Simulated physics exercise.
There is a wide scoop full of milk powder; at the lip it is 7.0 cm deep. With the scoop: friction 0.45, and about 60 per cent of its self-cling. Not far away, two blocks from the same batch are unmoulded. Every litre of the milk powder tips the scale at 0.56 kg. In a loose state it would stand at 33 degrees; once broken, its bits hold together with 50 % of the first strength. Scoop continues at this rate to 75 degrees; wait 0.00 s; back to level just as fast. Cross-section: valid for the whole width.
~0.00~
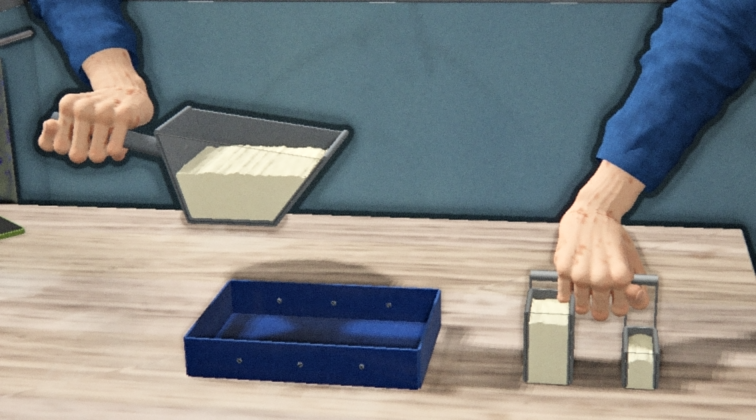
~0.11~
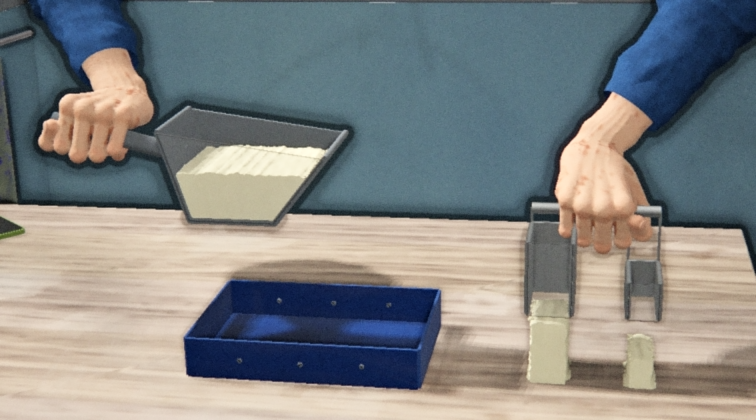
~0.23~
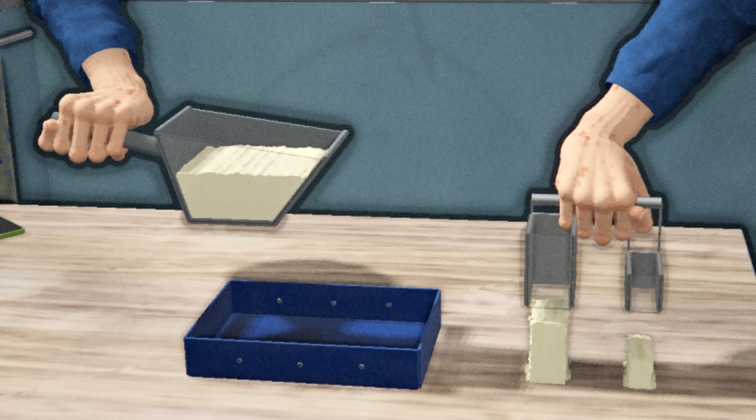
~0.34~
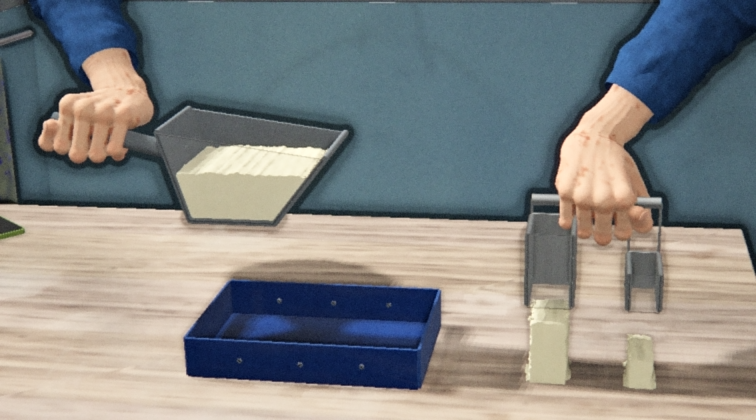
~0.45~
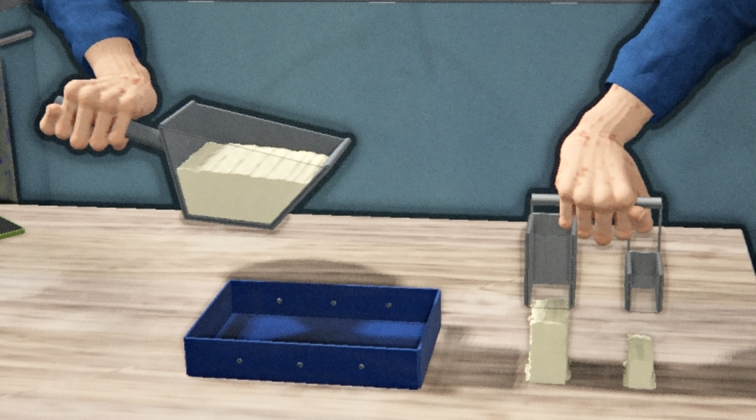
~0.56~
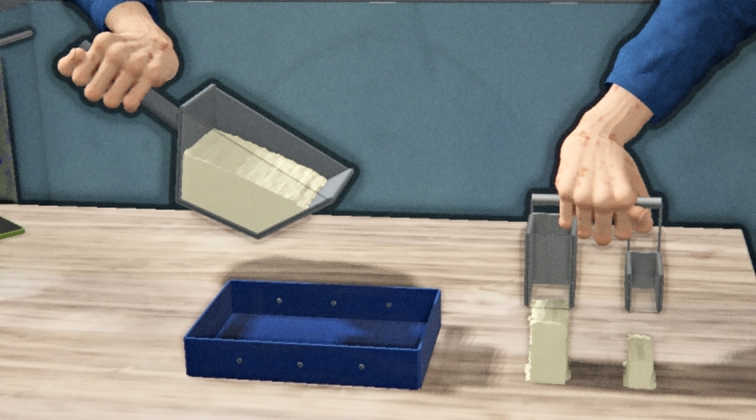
A hand on the right lifted two small metal moulds off a tall and a short block of pale powder, then the left hand tilted a full scoop down to the right above a blue tray.
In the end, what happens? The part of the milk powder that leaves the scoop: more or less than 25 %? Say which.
The answer is less.
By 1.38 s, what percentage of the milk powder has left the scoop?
Close to 0 percent.
After 0.81 s, the scoop is at 69 degrees and 0 % has left it.
After 1.10 s, the scoop is at 54 degrees and 0 % has left it.
After 1.38 s, the scoop is at 4 degrees and 0 % has left it.
After 1.67 s, the scoop is at 0 degrees and 0 % has left it.
After 2.03 s, the scoop is at 0 degrees and 0 % has left it.
